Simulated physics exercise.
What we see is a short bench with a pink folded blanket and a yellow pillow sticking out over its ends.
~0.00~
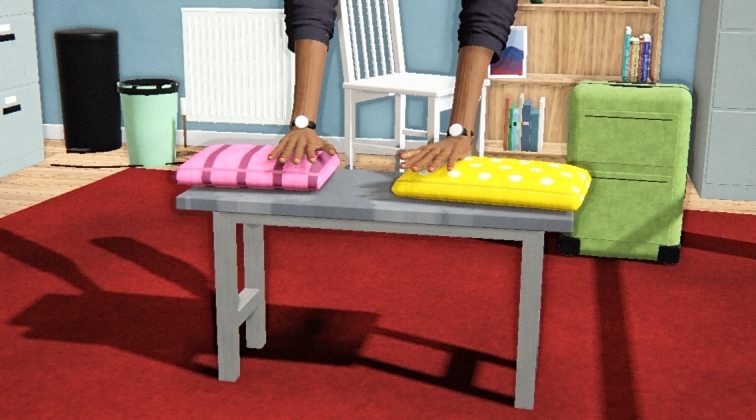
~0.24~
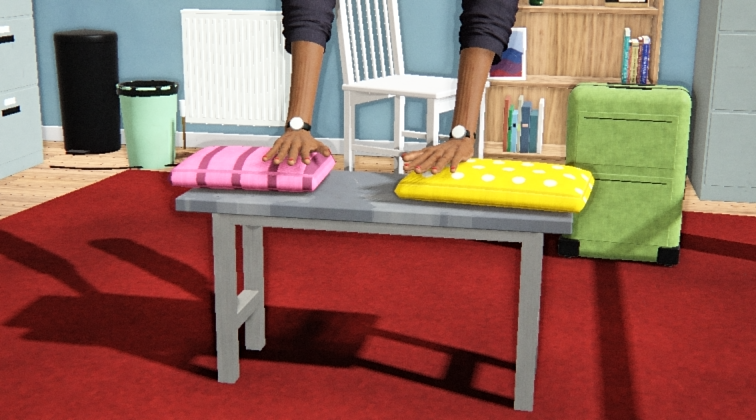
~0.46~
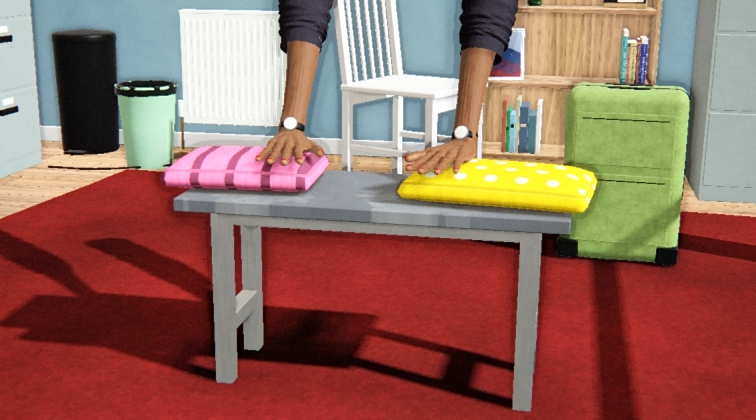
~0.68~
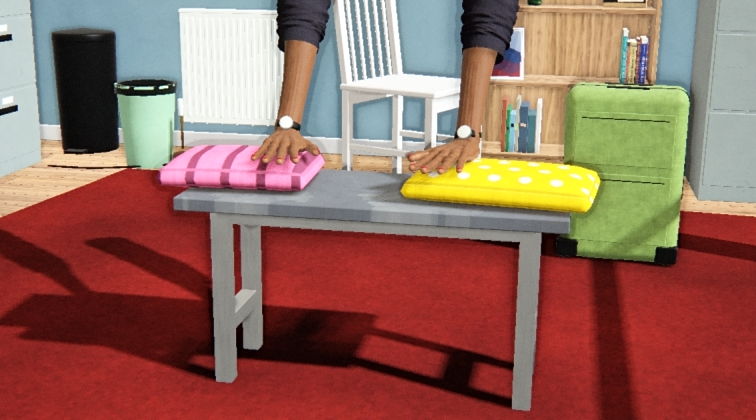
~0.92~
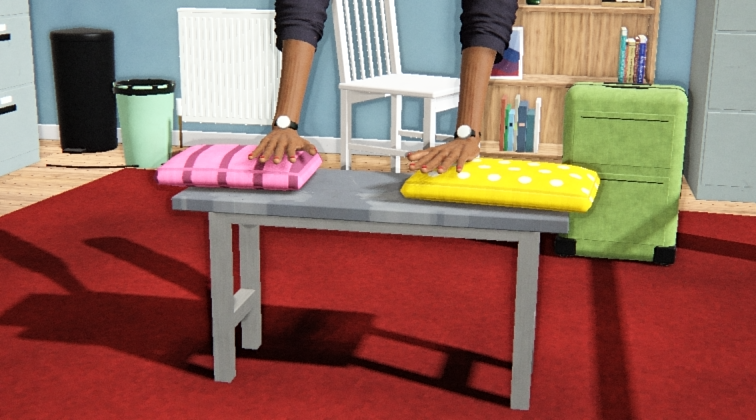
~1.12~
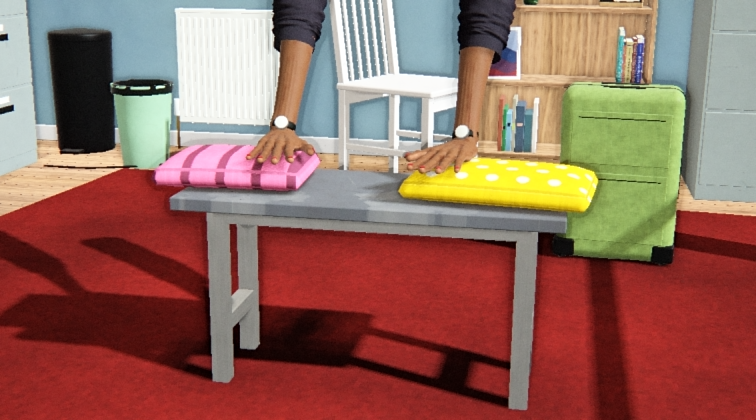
Two dark-sleeved arms, a watch on each wrist, reach down to a short grey bench on a red rug, seen from the front in a blue-walled room. Under the hands lie a striped pink folded blanket at the left end and a dotted yellow pillow at the right, before a white chair and green suitcase. The blanket slides slightly left and the pillow shifts barely right, each slightly overhanging its end.
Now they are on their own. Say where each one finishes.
In the end the pink folded blanket remains on top, the yellow pillow holds its place.
After 1.36 s, folded blanket as it was left; pillow as it was left.
In the end, folded blanket as it was left; pillow as it was left. The pink folded blanket holds its place and the yellow pillow stays up there.
